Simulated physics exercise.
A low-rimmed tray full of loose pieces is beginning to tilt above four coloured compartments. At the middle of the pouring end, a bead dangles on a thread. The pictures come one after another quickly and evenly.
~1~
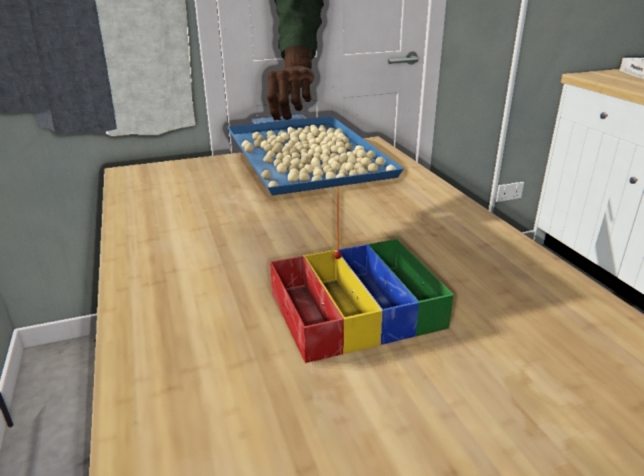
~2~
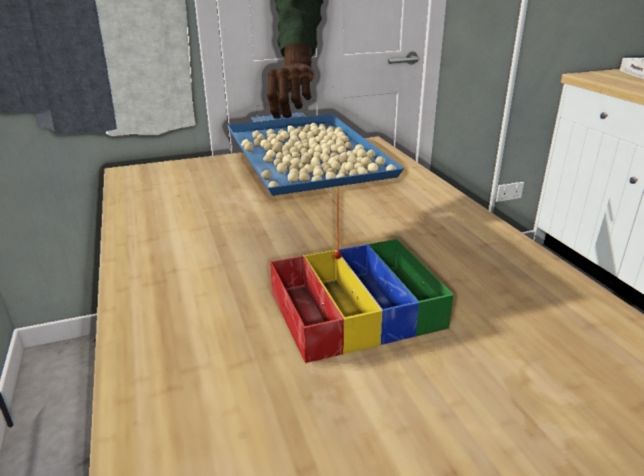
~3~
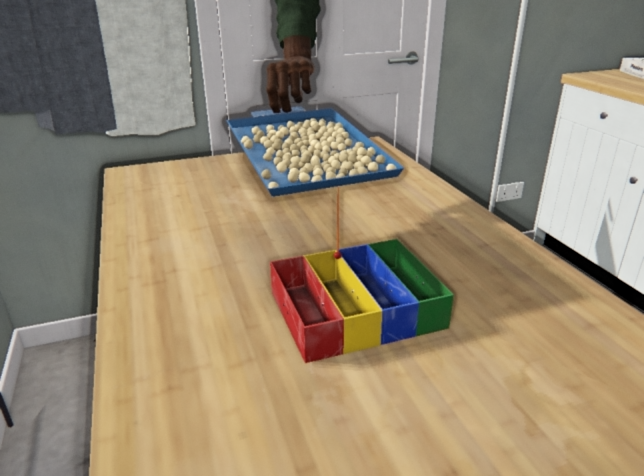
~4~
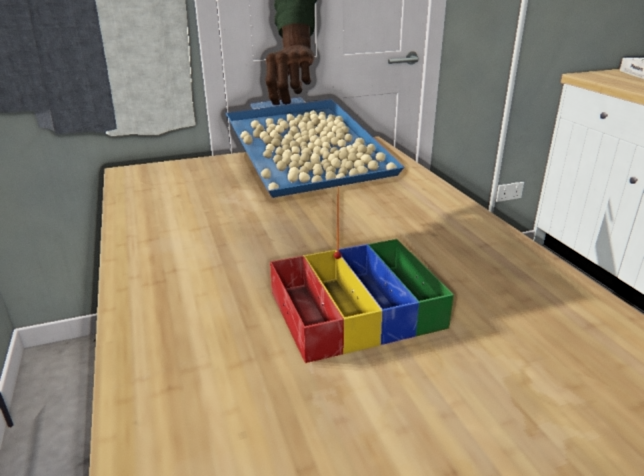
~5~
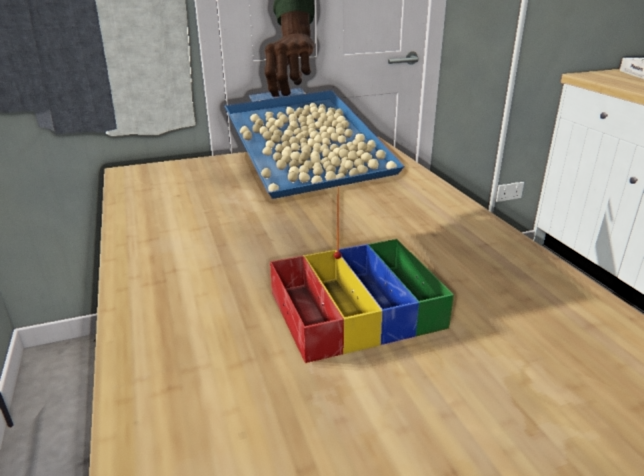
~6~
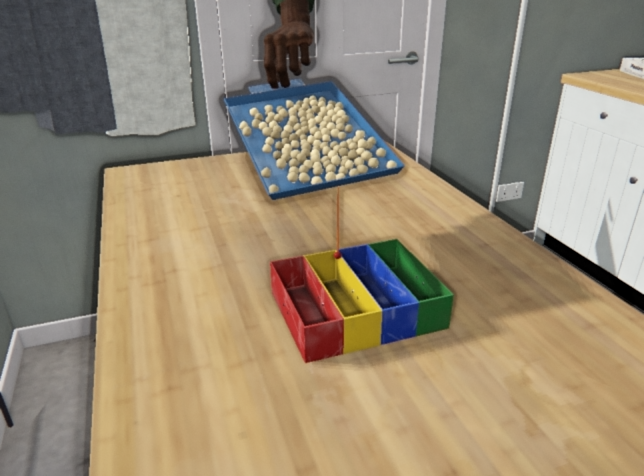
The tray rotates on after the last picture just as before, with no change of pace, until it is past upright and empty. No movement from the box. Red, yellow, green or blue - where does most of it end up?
Most of it ends up in red.
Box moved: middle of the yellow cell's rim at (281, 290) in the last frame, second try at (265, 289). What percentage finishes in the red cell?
You'd end up with around 10 per cent and then around 10 per cent.
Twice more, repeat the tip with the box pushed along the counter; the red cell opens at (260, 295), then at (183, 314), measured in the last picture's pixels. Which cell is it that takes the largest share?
The first position gives that yellow cell, and the second gives green.
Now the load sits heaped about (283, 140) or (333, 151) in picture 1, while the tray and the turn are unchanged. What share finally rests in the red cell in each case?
Roughly 40 per cent, then roughly 30 per cent.
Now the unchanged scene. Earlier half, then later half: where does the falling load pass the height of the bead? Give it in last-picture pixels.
Early-half point (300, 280); late-half point (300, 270).
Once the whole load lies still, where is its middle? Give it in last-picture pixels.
At about (308, 324), give or take.
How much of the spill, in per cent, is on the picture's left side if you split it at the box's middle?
It comes to near 90 percent of the spill.
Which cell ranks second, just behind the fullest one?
It's yellow.
Soon, tray tipped steeply; nearly all on the tray; a stray few in the red cell; a stray few falling or outside the box.
A while on, tray tipped right over; about a third in the red cell; about a quarter in the yellow cell; a small part in the blue cell; about a third falling or outside the box.
Towards the end, tray tipped past a quarter turn; about a third in the red cell; about a quarter in the yellow cell; a small part in the blue cell; about a third falling or outside the box.
Finally, tray tipped past a quarter turn; about a third in the red cell; about a quarter in the yellow cell; a small part in the blue cell; none in the green cell; about a third outside the box.
